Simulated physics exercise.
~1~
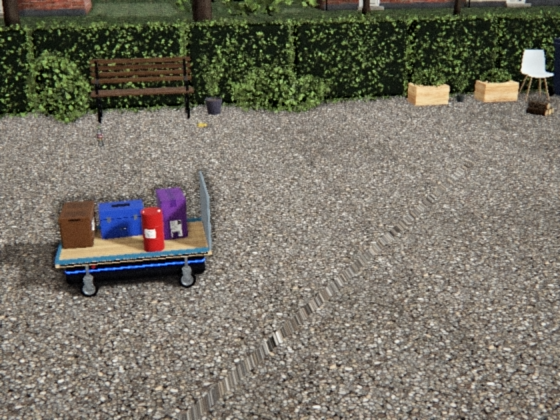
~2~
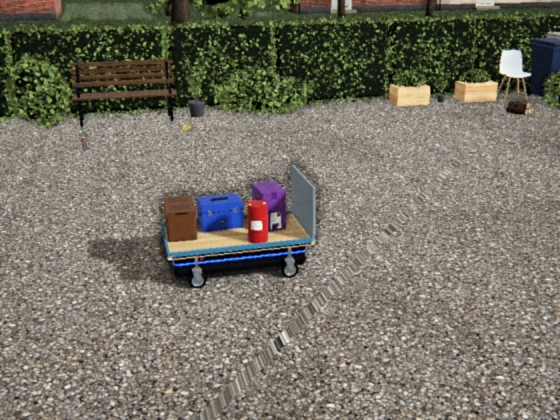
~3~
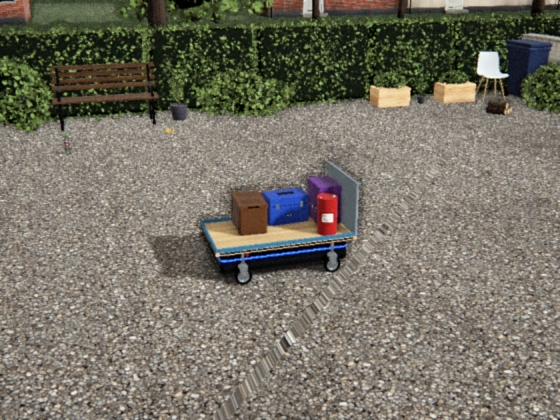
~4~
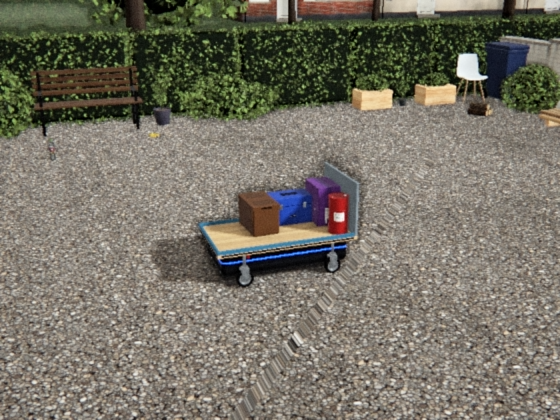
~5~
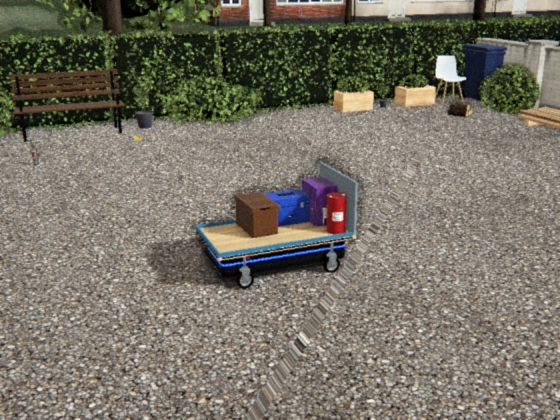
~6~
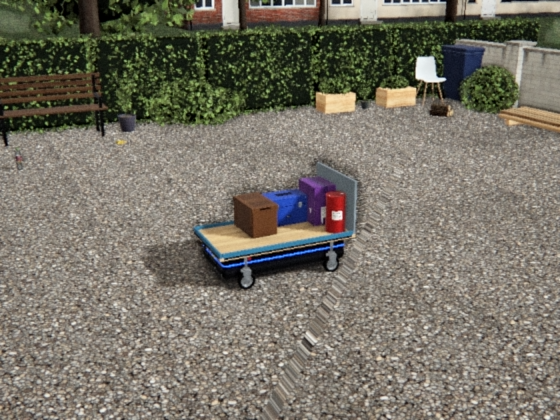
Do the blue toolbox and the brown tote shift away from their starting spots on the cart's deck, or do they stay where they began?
Both the blue toolbox and the brown tote shift from their starting spots, ending closer to the tall board at the front of the deck.
In this clip, a flat cart carrying a brown tote, a blue toolbox, a red canister and a purple box rolls right across gravel and stops, while the load slides toward the tall front board and ends upright, bunched near it, leaving the rear deck bare.
